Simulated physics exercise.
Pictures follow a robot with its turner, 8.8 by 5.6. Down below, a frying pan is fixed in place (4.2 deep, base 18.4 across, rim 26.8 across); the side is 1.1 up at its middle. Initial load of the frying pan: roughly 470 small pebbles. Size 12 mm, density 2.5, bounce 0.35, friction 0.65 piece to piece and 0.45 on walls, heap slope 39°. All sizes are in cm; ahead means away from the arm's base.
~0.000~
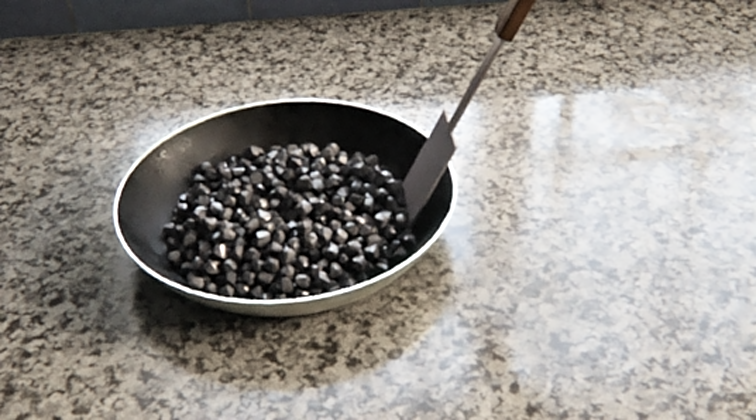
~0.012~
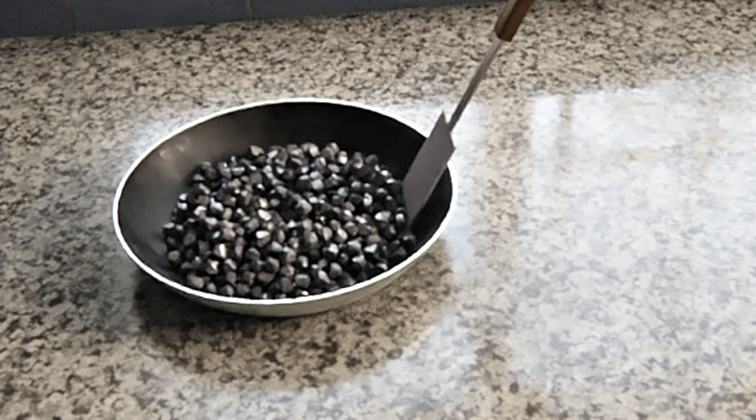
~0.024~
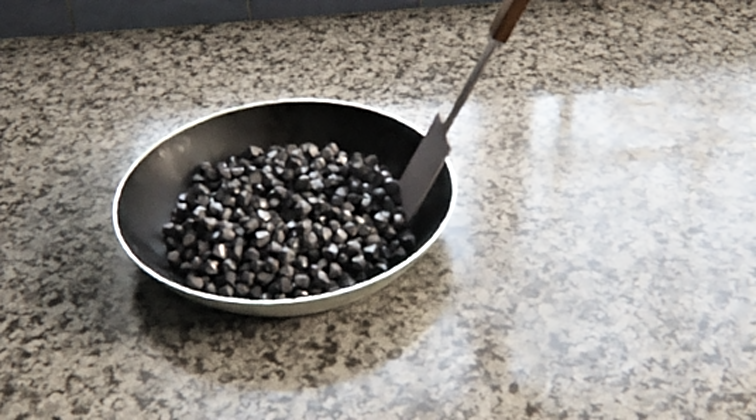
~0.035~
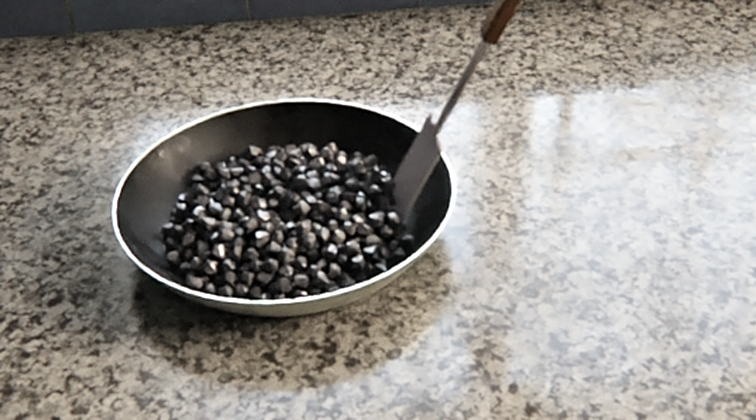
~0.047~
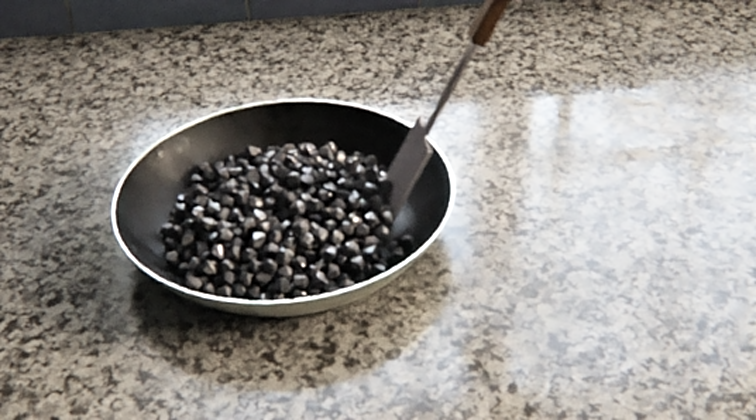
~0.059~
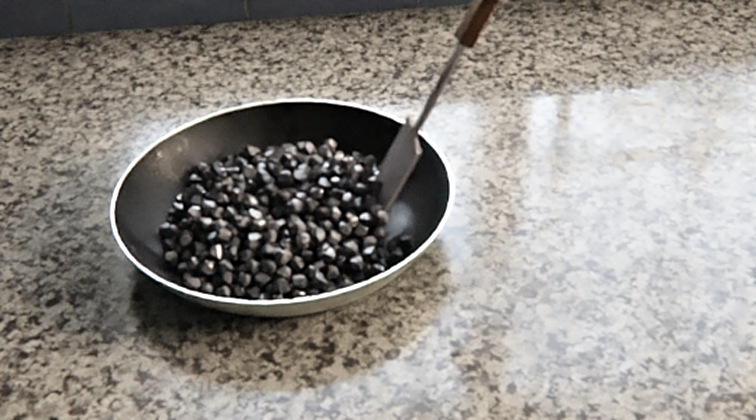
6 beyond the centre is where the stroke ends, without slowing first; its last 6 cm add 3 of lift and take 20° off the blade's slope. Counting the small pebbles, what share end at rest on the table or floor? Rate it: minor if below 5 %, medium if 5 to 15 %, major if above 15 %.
Rating: Minor.
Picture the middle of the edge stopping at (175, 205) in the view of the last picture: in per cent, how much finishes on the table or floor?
Something close to 5 in a hundred.
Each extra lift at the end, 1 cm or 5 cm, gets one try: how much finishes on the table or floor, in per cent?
I'd say close to 0 percent for the first and close to 5 percent for the second.
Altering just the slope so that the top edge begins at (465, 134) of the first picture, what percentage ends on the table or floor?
Roughly 0%.
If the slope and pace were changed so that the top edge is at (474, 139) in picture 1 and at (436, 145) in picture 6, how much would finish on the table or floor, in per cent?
It comes to something like 0 %, give or take.
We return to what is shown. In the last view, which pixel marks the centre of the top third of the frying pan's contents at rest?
Roughly at (177, 207).
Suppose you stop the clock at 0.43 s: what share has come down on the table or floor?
Roughly 2 percent of it.
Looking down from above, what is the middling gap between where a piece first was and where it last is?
Roughly 3 cm.
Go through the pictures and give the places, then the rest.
The turner top edge at (451, 128), sloping 64°; upper third of the load around (295, 201), from x 170 to 410, top at y 150; 473 in the frying pan, in the first frame.
The turner top edge at (450, 128), sloping 64°; upper third of the load around (295, 201), from x 170 to 410, top at y 150, in the second frame.
The turner top edge at (445, 129), sloping 64°; upper third of the load around (297, 201), from x 170 to 410, top at y 150, in the third frame.
The turner top edge at (436, 131), sloping 64°; upper third of the load around (296, 201), from x 170 to 410, top at y 150, in the fourth frame.
The turner top edge at (425, 132), sloping 64°; upper third of the load around (293, 202), from x 165 to 410, top at y 150, in the fifth frame.
The turner top edge at (414, 134), sloping 64°; upper third of the load around (290, 201), from x 165 to 405, top at y 145; 473 in the frying pan, in the sixth frame.
After 0.13 s, sloping 64°, highest piece 4 above the table; 473 in the frying pan.
After 0.19 s, sloping 56°, highest piece 5 above the table; 473 in the frying pan.
After 0.43 s, sloping 44°, highest piece 5 above the table; 466 in the frying pan, 6 on the table or floor, 1 on the blade or in flight.
After 1.48 s, sloping 44°, highest piece 5 above the table; 465 in the frying pan, 8 on the table or floor.
In the end, 465 in the frying pan, 8 on the table or floor. That is 2 % on the table or floor.
